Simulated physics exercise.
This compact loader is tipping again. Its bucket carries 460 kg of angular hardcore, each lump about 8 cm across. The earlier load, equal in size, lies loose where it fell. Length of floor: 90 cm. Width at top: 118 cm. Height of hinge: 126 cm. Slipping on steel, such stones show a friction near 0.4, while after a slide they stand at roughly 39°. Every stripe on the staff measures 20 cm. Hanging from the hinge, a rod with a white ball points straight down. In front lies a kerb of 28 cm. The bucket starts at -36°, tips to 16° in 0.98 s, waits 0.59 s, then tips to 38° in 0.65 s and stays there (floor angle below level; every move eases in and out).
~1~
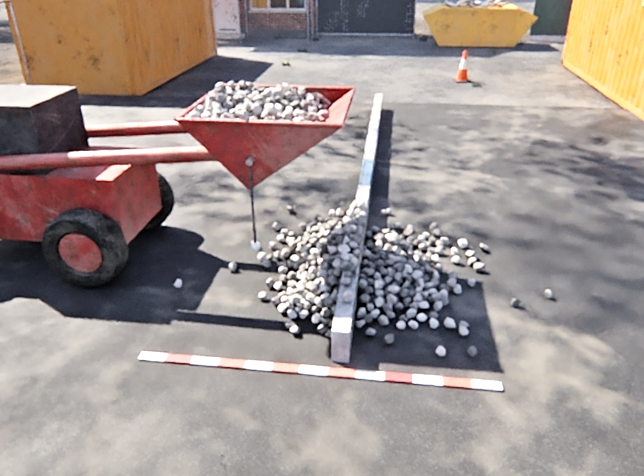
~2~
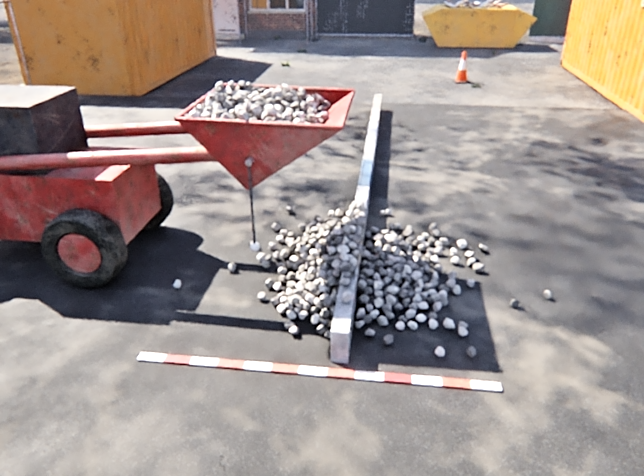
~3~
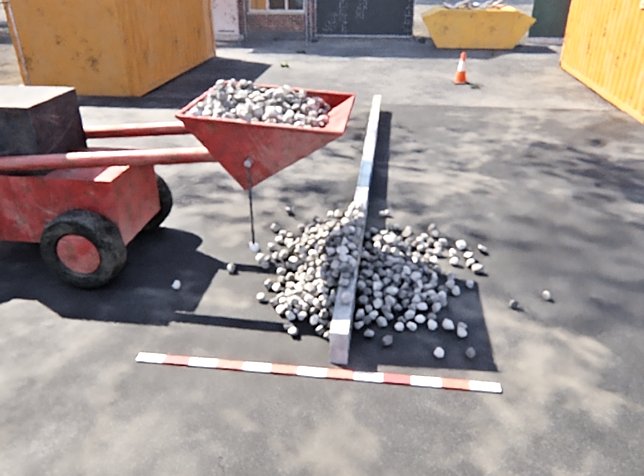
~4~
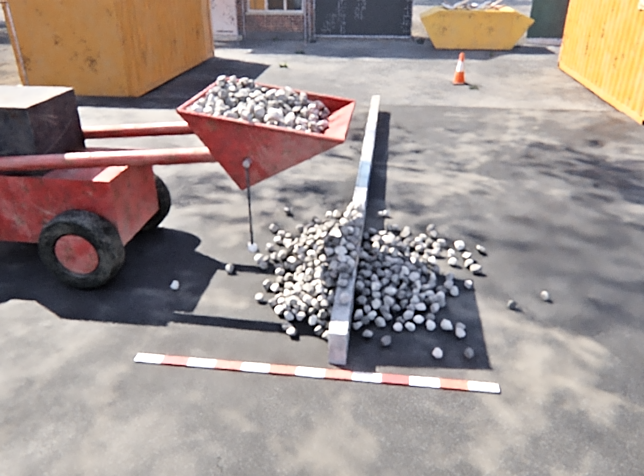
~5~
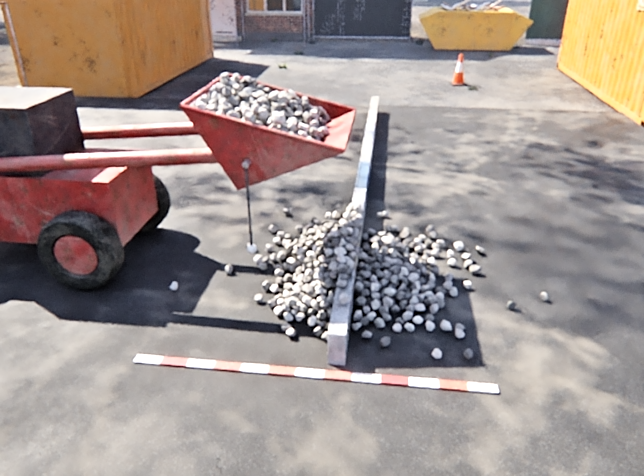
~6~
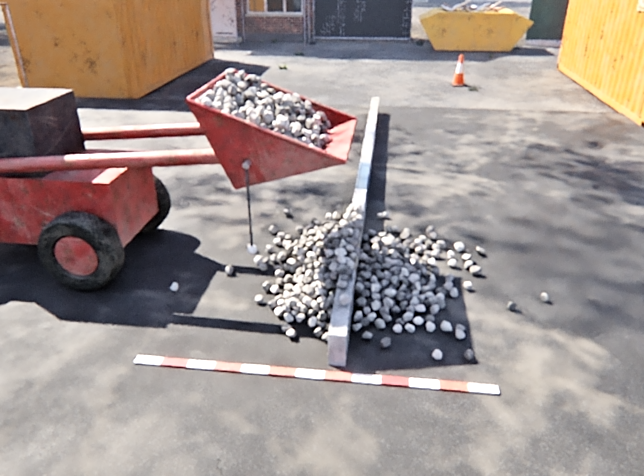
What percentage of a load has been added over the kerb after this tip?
61 %.
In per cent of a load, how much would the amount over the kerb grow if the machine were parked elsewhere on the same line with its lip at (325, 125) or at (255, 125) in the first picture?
Case one about 35 %, case two about 0 %.
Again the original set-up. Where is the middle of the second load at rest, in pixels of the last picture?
Around (366, 254).
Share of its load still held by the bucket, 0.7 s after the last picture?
Near 100 per cent of the load is held.
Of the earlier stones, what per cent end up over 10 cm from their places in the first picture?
Around 5 in a hundred.
Then, 0.3 s after the last picture the floor is at 8°; in per cent of one load, 100 in the bucket, 61 on this side of the kerb, 40 over the kerb; the foremost stones are at (483, 271).
Then, 0.7 s after the last picture the floor is at 16°; in per cent of one load, 99 in the bucket, 62 on this side of the kerb, 40 over the kerb; the foremost stones are at (483, 271).
Then, 2.3 s after the last picture the floor is at 38°; in per cent of one load, 12 in the bucket, 103 on this side of the kerb, 85 over the kerb; the foremost stones are at (483, 271).
Then, 5.0 s after the last picture the floor is at 38°; in per cent of one load, 0 in the bucket, 100 on this side of the kerb, 101 over the kerb; the foremost stones are at (483, 271). Net gain over the kerb, 61.
